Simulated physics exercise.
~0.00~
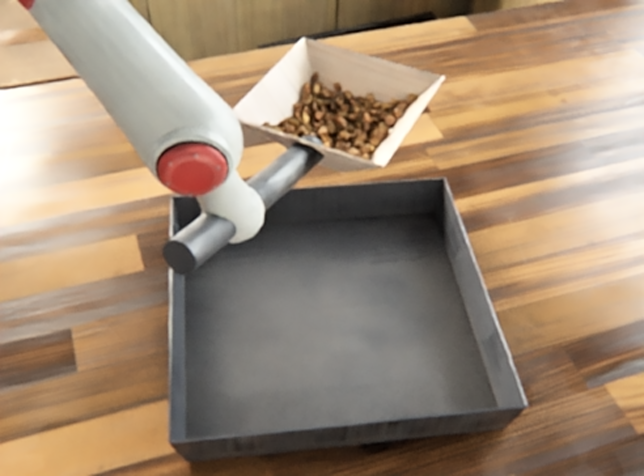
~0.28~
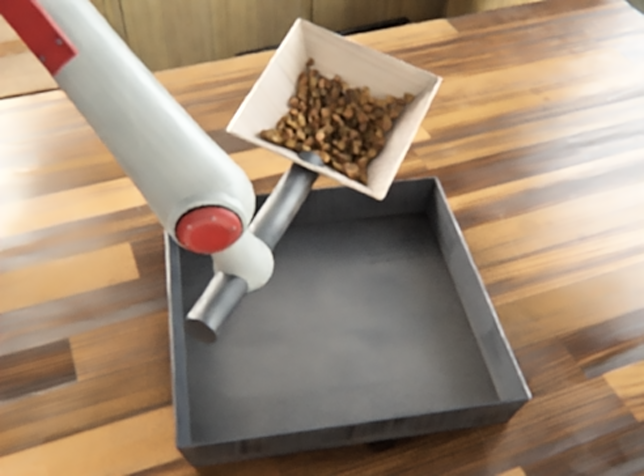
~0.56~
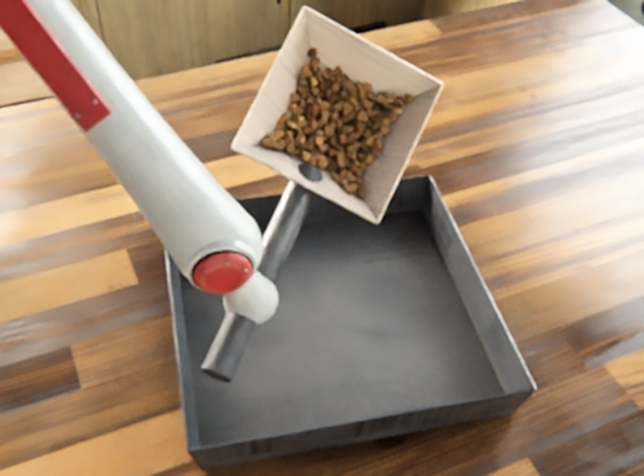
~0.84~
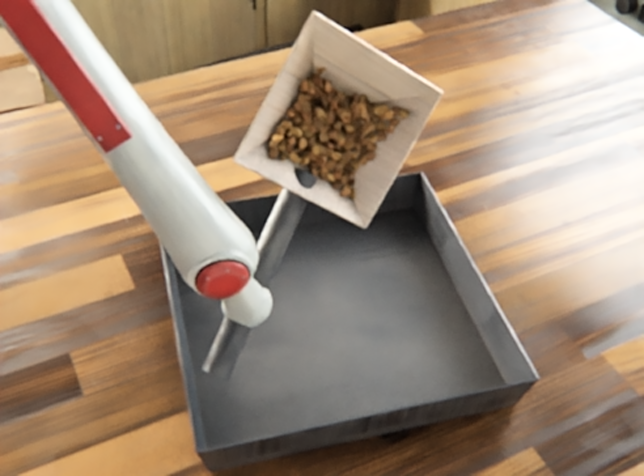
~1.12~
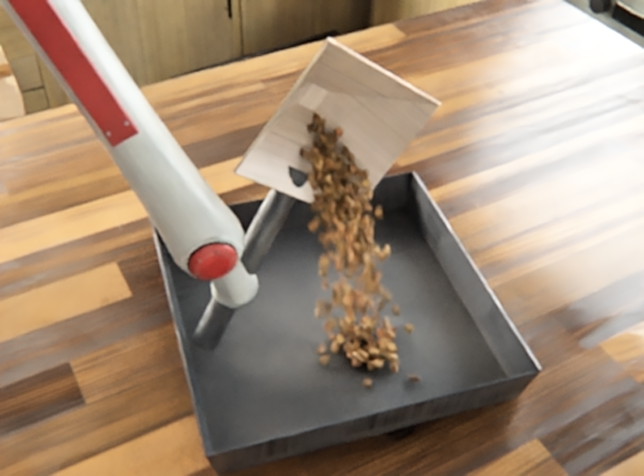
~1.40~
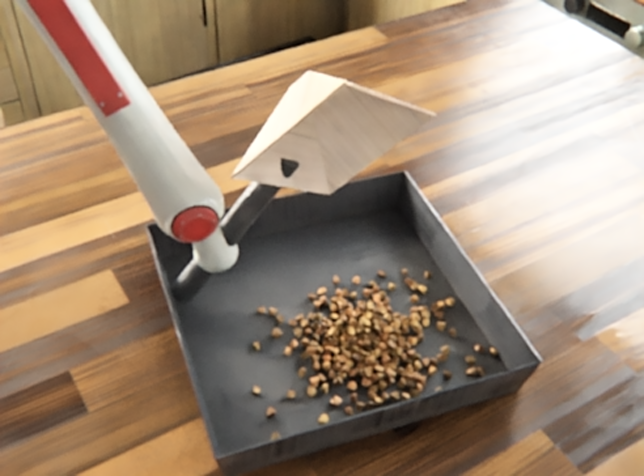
White and red robot arm tipping a pale square scoop over until its brown pieces pour out and scatter in a tray.
